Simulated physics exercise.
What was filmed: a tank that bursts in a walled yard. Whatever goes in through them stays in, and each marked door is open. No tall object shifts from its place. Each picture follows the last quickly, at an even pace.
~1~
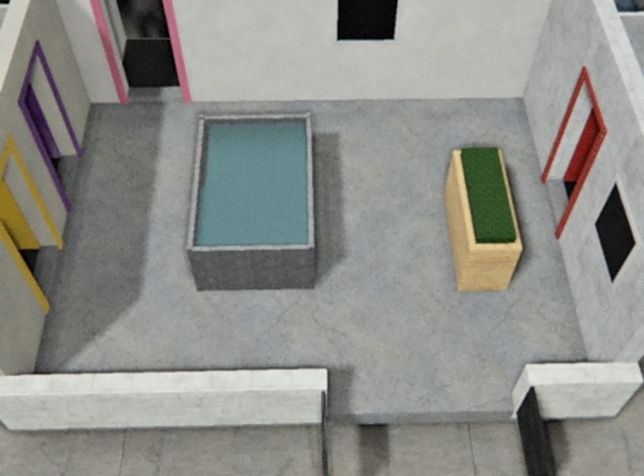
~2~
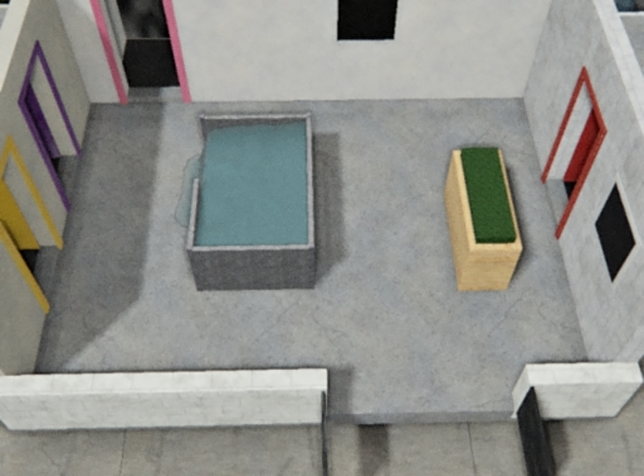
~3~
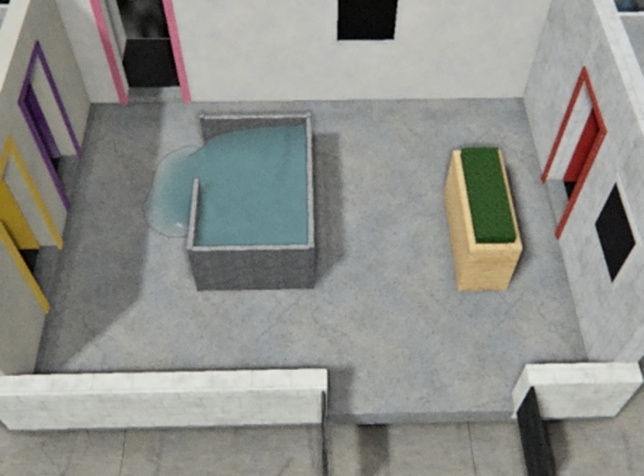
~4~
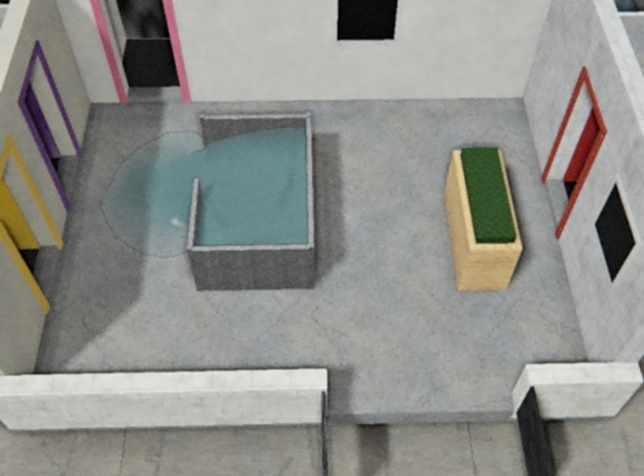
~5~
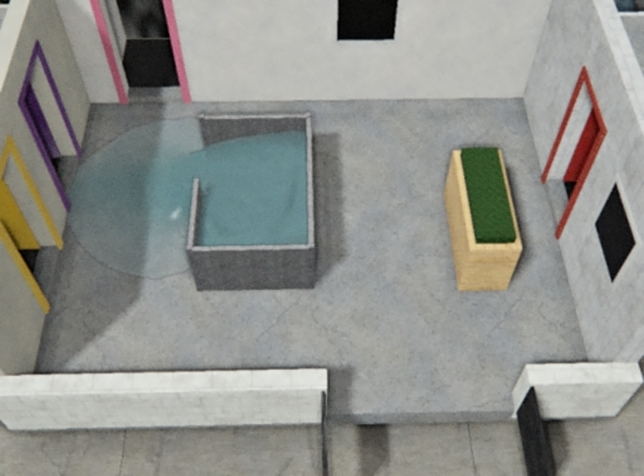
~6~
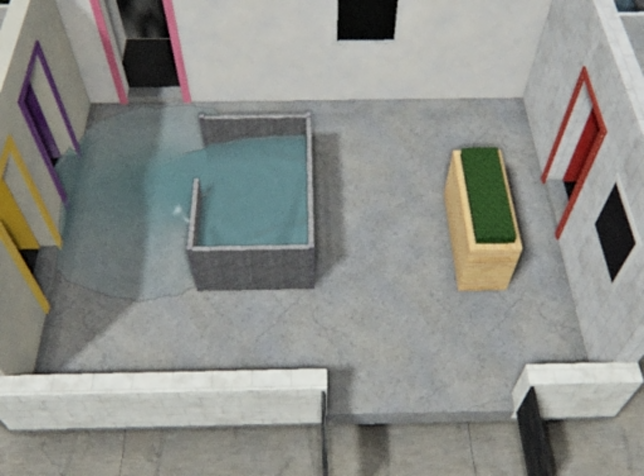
A walled yard with a grey concrete floor is seen from high above by a still camera. An open grey tank of blue-green water stands left of centre, a pale wooden box topped with green sits to the right, and purple and yellow doorways on the left face a red one. The tank's left side opens, and water pours out, spreading in a widening, thinning sheet across the floor to the left wall.
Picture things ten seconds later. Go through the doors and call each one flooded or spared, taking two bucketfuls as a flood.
Purple door: Flooded, red door: Spared, yellow door: Flooded, pink door: Flooded.
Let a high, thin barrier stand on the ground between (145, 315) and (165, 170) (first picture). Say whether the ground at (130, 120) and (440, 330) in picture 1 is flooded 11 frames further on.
Taking the points in order, the first is inundated and the second is high and dry.
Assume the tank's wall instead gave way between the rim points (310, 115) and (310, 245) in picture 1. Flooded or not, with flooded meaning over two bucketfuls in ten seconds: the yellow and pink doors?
Put simply, the yellow door falls below the limit; the pink door falls below the limit.
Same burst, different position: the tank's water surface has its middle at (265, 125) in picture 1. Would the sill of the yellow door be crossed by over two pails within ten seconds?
As I read it, the yellow remains within limits.
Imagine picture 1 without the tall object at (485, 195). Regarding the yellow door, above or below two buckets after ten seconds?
As for the yellow door, it rises above the limit.
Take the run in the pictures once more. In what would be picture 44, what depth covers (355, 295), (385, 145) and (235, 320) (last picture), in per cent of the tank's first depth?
Estimated readings in sequence: 4, 4, 4 percent.
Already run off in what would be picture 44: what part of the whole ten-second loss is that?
About 90 per cent.
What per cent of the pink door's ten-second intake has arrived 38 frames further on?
Share at that point: Roughly 95 %.
A moment on, water covers 20 % of the floor; the purple door far over two buckets in, the red door not reached, the yellow door under two buckets in, the pink door wet at the sill, nothing in.
Next, water covers 25 % of the floor; the purple door far over two buckets in, the red door not reached, the yellow door over two buckets in, the pink door over two buckets in.
Then, water covers 45 % of the floor; the purple door far over two buckets in, the red door not reached, the yellow door over two buckets in, the pink door far over two buckets in.
Later, water covers 85 % of the floor; the purple door far over two buckets in, the red door wet at the sill, nothing in, the yellow door over two buckets in, the pink door far over two buckets in.
In the end, water covers 95 % of the floor; the purple door far over two buckets in, the red door wet at the sill, nothing in, the yellow door over two buckets in, the pink door far over two buckets in.
